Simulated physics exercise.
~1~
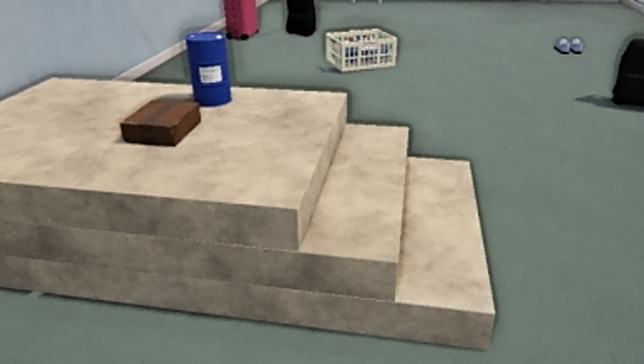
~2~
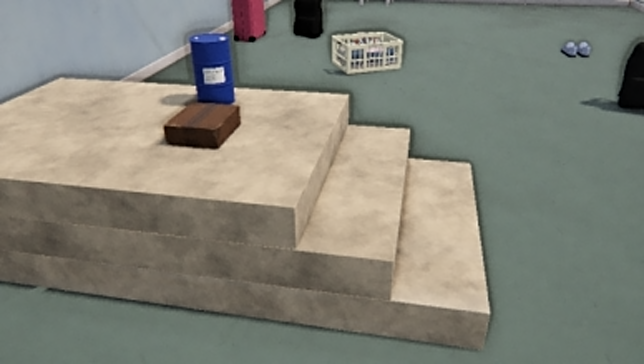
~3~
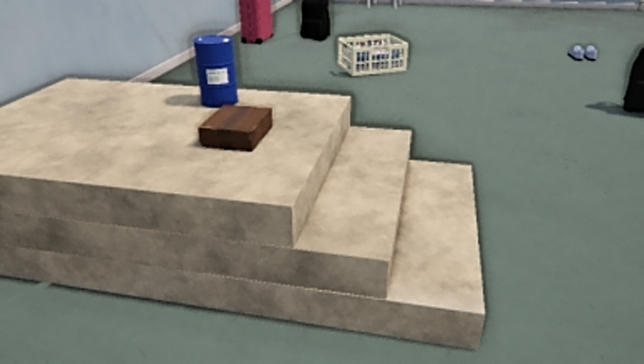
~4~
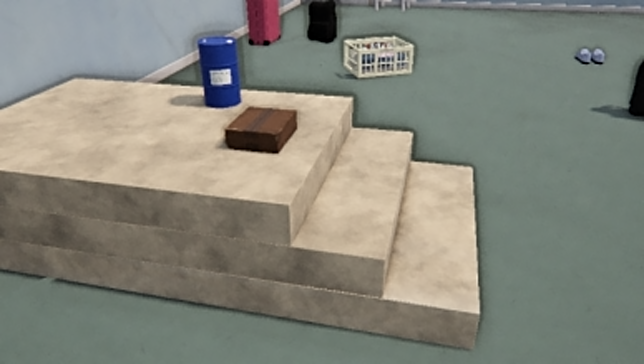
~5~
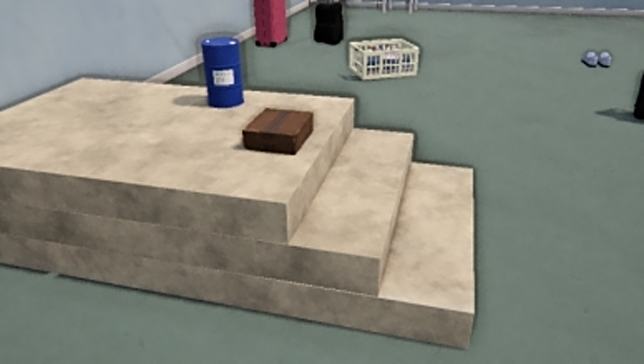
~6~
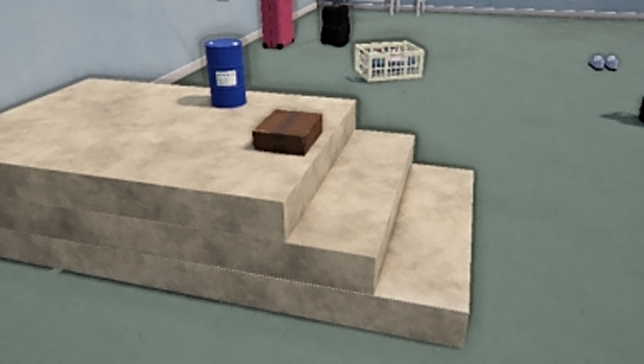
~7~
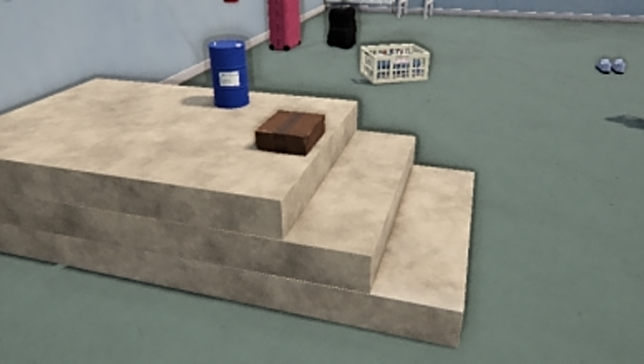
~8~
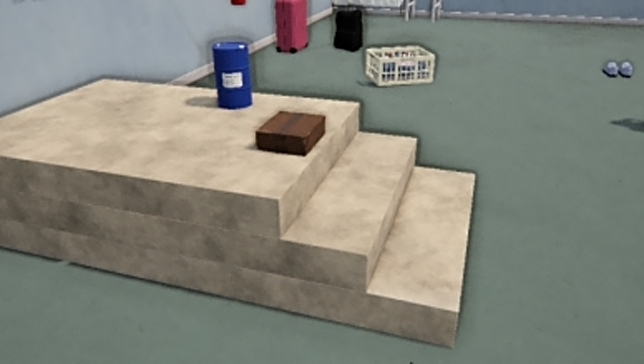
A stepped landing holds a blue canister as a brown box slides right and stops before the steps.
